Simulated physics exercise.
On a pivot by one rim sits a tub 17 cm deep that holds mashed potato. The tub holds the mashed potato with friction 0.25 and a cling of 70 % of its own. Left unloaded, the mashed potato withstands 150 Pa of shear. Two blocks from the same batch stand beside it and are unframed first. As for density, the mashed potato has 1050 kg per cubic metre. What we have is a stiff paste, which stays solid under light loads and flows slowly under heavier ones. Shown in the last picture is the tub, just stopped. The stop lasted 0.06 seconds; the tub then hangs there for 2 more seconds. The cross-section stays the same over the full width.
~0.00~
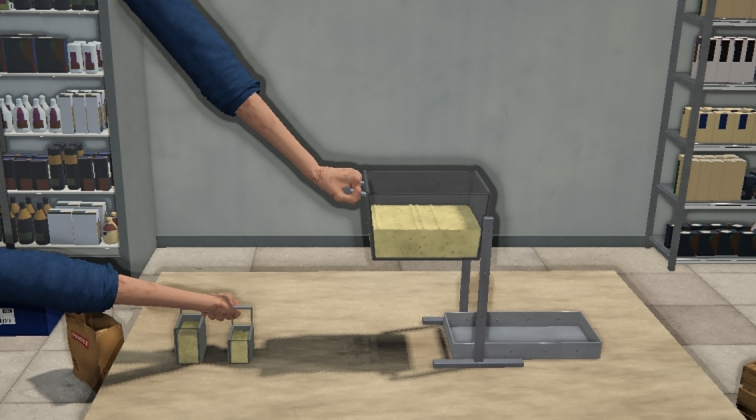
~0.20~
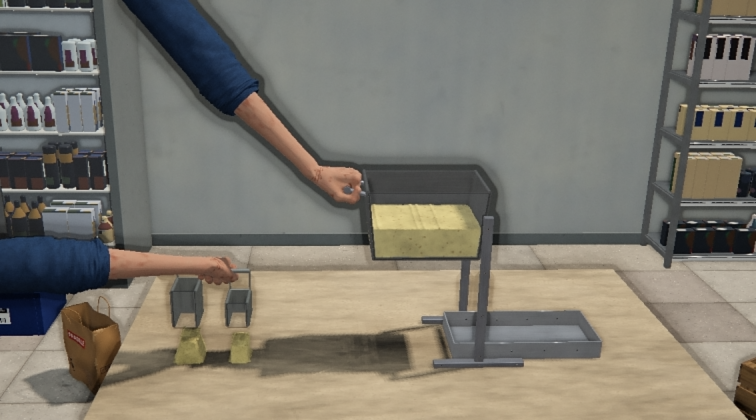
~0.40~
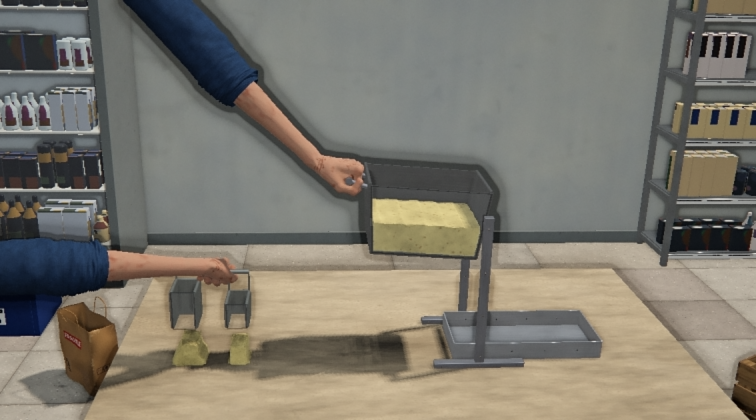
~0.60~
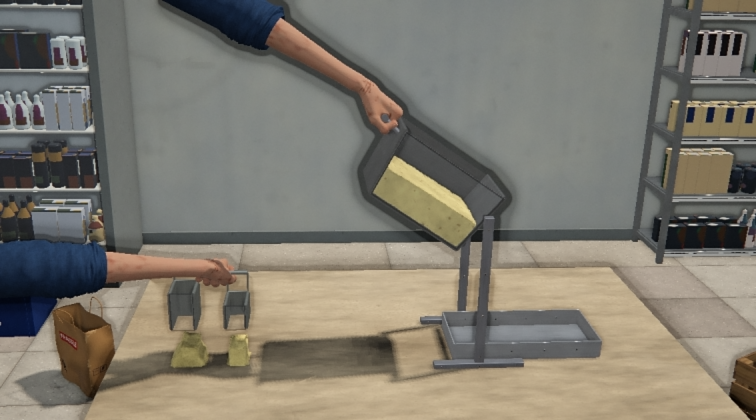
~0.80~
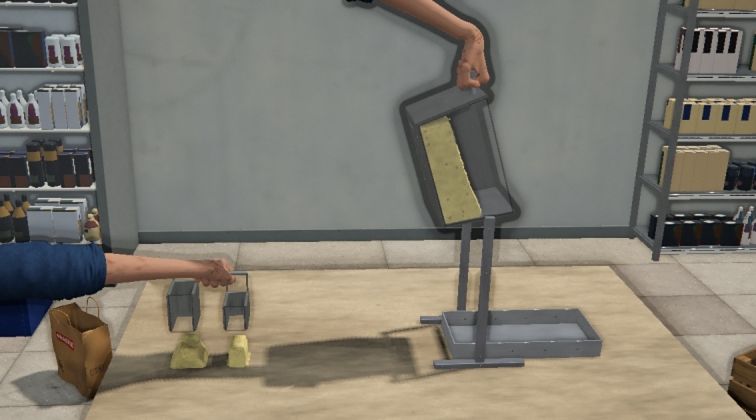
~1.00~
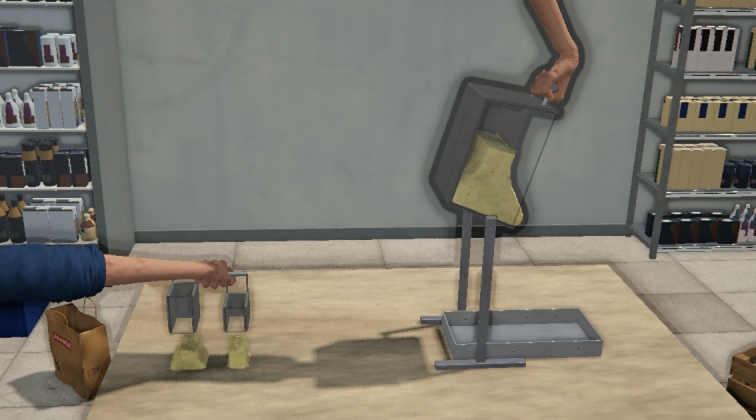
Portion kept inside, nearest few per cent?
Near 0 %.
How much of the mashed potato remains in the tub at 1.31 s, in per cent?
Near 12 in a hundred.
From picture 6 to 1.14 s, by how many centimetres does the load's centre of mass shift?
The change is near 13 cm.
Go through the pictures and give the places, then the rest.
In the first frame, handle-side rim at (370, 193), tilt 0 degrees; top of the mashed potato at (418, 228); blocks stand 8.5 cm, 5.5 cm (left to right).
In the second frame, handle-side rim at (370, 193), tilt 0 degrees; top of the mashed potato at (418, 228); blocks stand 7.1 cm, 5.4 cm (left to right).
In the third frame, handle-side rim at (372, 185), tilt 4 degrees; top of the mashed potato at (377, 222); blocks stand 6.6 cm, 5.3 cm (left to right).
In the fourth frame, handle-side rim at (408, 132), tilt 34 degrees; top of the mashed potato at (391, 169); blocks stand 6.4 cm, 5.3 cm (left to right).
In the fifth frame, handle-side rim at (487, 99), tilt 73 degrees; top of the mashed potato at (446, 123); blocks stand 6.3 cm, 5.2 cm (left to right).
In the sixth frame, handle-side rim at (556, 114), tilt 106 degrees; top of the mashed potato at (493, 147); blocks stand 6.3 cm, 5.2 cm (left to right).
After 1.14 s, the tub is at 106 degrees and holds 40 %.
After 1.31 s, the tub is at 106 degrees and holds 12 %.
After 1.48 s, the tub is at 106 degrees and holds 0 %.
After 1.65 s, the tub is at 106 degrees and holds 0 %.
After 3.00 s, at the end, the tub is at 106 degrees and holds 0 %.
